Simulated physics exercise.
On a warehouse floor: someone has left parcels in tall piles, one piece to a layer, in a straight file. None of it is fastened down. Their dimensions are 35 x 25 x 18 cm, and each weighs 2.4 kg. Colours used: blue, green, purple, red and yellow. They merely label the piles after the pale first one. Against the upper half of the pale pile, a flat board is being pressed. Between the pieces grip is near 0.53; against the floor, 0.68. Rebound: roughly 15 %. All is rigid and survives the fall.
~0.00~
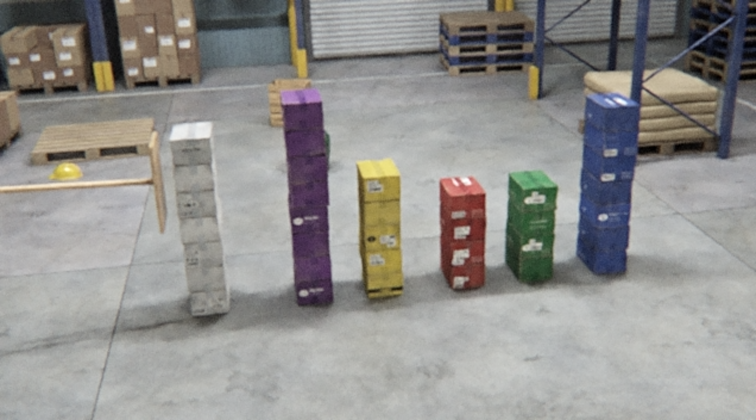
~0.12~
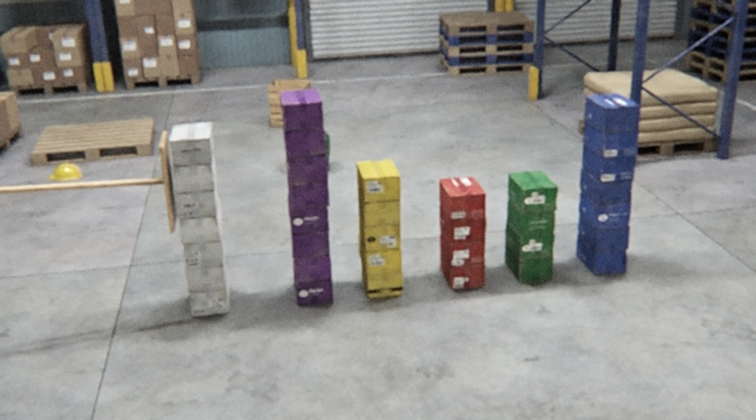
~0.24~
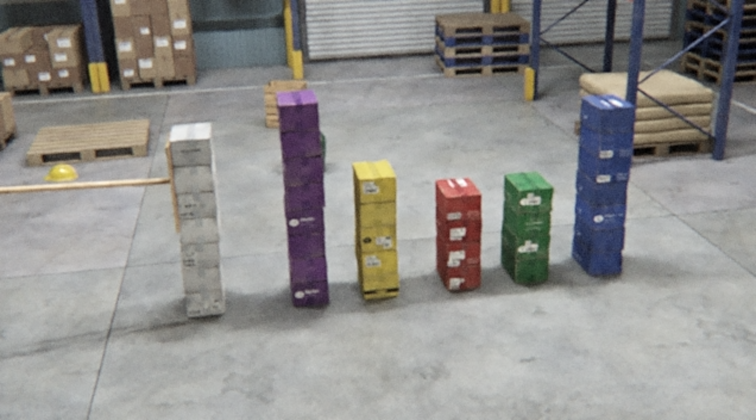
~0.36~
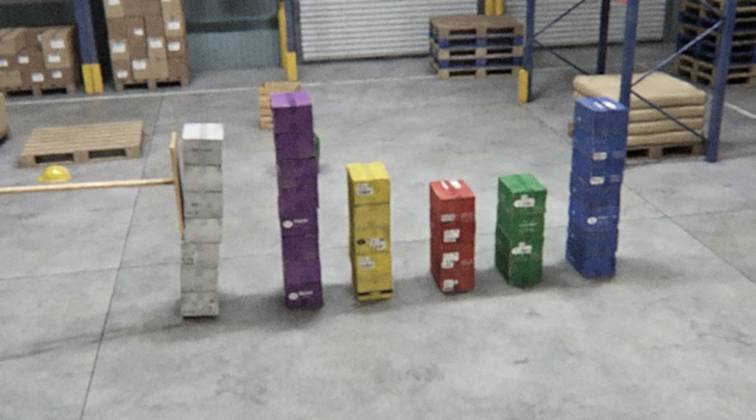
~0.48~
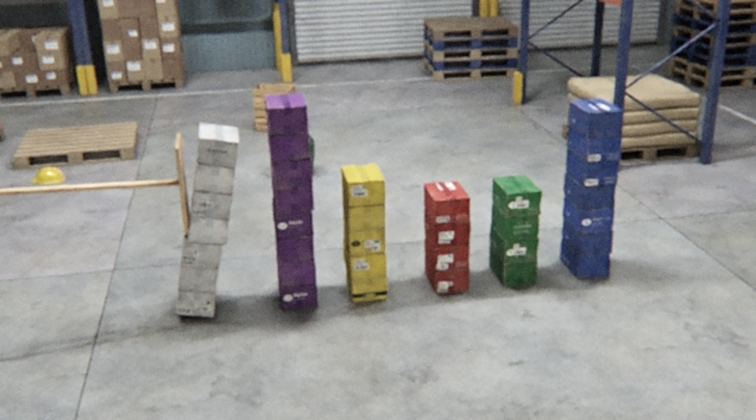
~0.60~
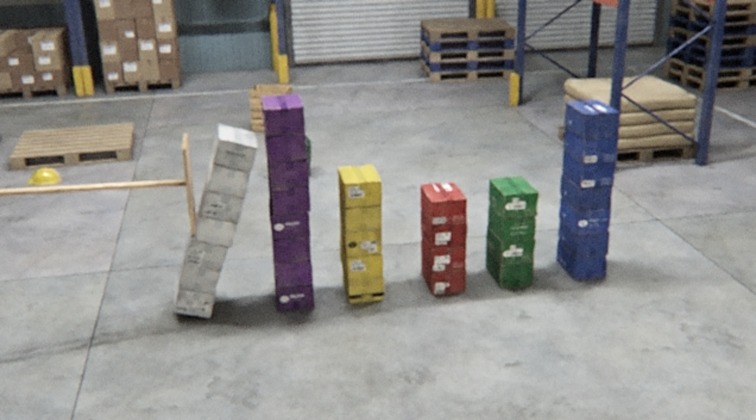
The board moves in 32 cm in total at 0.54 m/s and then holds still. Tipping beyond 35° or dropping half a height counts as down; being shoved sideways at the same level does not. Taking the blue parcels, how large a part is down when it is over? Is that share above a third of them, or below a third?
The share is above a third.
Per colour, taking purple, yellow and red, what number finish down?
For purple the count is 8, for yellow it's 5, and for red it's 4.
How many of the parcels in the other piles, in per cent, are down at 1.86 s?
45 per cent.
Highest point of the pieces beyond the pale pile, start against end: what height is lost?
Lower by close to 75 cm.
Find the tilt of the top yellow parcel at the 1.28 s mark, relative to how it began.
Tilt from start: Approx. 0 degrees.
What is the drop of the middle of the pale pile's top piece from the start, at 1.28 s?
Roughly 10 cm lower.
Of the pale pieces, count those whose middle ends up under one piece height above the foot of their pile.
Pale pieces: 3.
After 1.28 s, 7 of the pale pile down; none of the 7 blue parcels down (0 of 28 in all colours); top blue parcel unmoved; top purple parcel leaning 18°.
After 1.86 s, 7 of the pale pile down; none of the 7 blue parcels down (12 of 28 in all colours); top blue parcel unmoved; top purple parcel leaning 24°, 27 cm lower.
After 3.16 s, 7 of the pale pile down; 7 of the 7 blue parcels down (28 of 28 in all colours); top blue parcel leaning 43°, 23 cm lower; top red parcel leaning 44°, 26 cm lower.
At rest (4.7 s), 7 of the pale pile down; 7 of the 7 blue parcels down (28 of 28 in all colours); top blue parcel upside down; top red parcel leaning 46°, 28 cm lower. That is 100 per cent. As the last picture would show them, middles, top red parcel near (533, 230).
